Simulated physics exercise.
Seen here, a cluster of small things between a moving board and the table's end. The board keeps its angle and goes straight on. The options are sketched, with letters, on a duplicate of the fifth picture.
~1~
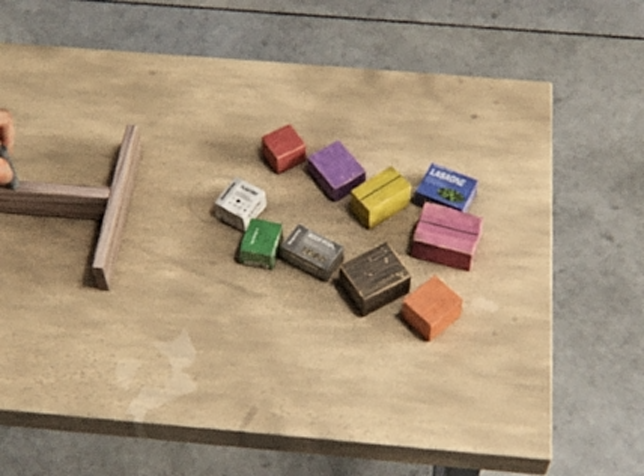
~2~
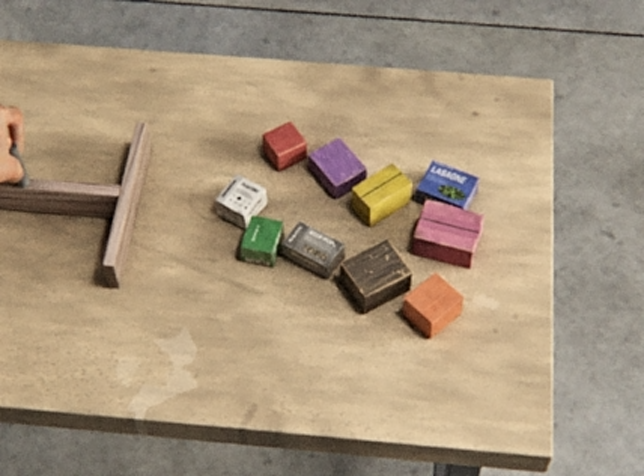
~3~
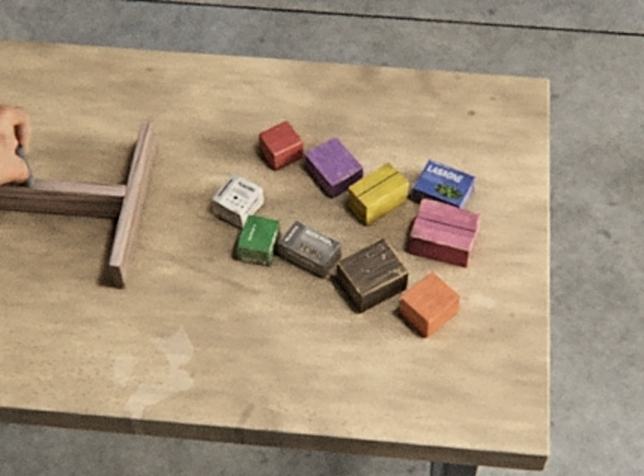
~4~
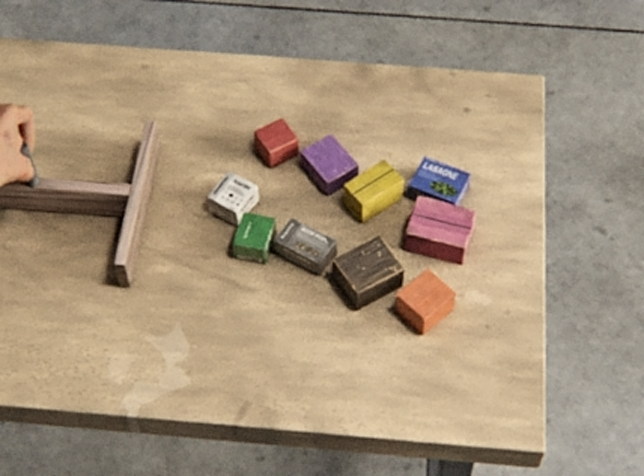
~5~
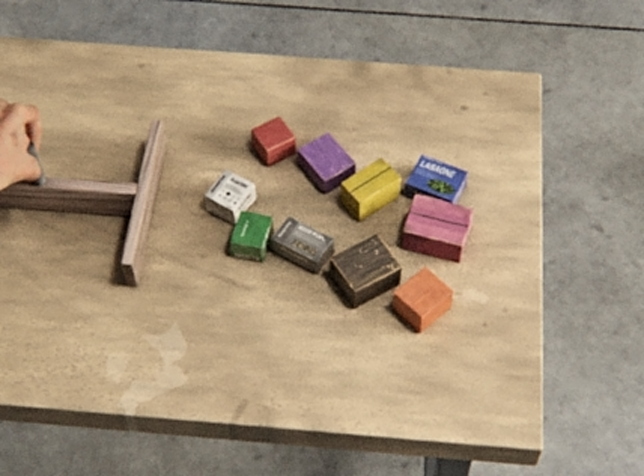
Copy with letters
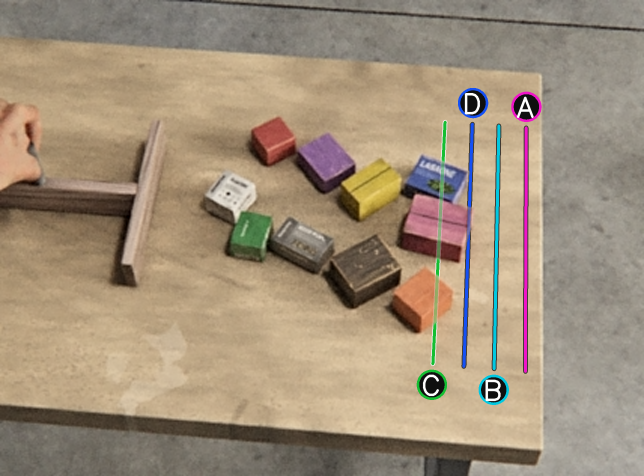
On a wooden table, a hand slides a T-shaped board slightly right toward colourful blocks.
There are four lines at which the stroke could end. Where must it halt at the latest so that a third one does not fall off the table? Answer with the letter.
D.
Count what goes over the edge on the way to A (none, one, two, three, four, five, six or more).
In all, six or more.
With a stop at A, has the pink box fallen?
By then, yes.
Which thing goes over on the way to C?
The blue box goes over.
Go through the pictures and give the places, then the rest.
Purple block (337, 171); yellow box (381, 198); blue box (446, 193), in the first picture.
Board (125, 191); green box (263, 241), in the second picture.
Board (131, 191); white box (238, 201), in the third picture.
Board (136, 190); orange block (426, 302), in the fourth picture.
Board (142, 189); grey box (303, 245); purple block (326, 163); yellow box (371, 190), in the fifth picture.
On the copy, A at (526, 242); B at (497, 240); C at (439, 235); D at (468, 237).
On D. First, board (258, 198); red block (292, 139); grey box (326, 244).
Then, board (375, 206); blue box (488, 191); pink box (478, 231).
Finally, board (467, 213); pink box over the edge; blue box over the edge; two fallen.
By contrast, A drops seven; B drops four; C is within the limit but short.
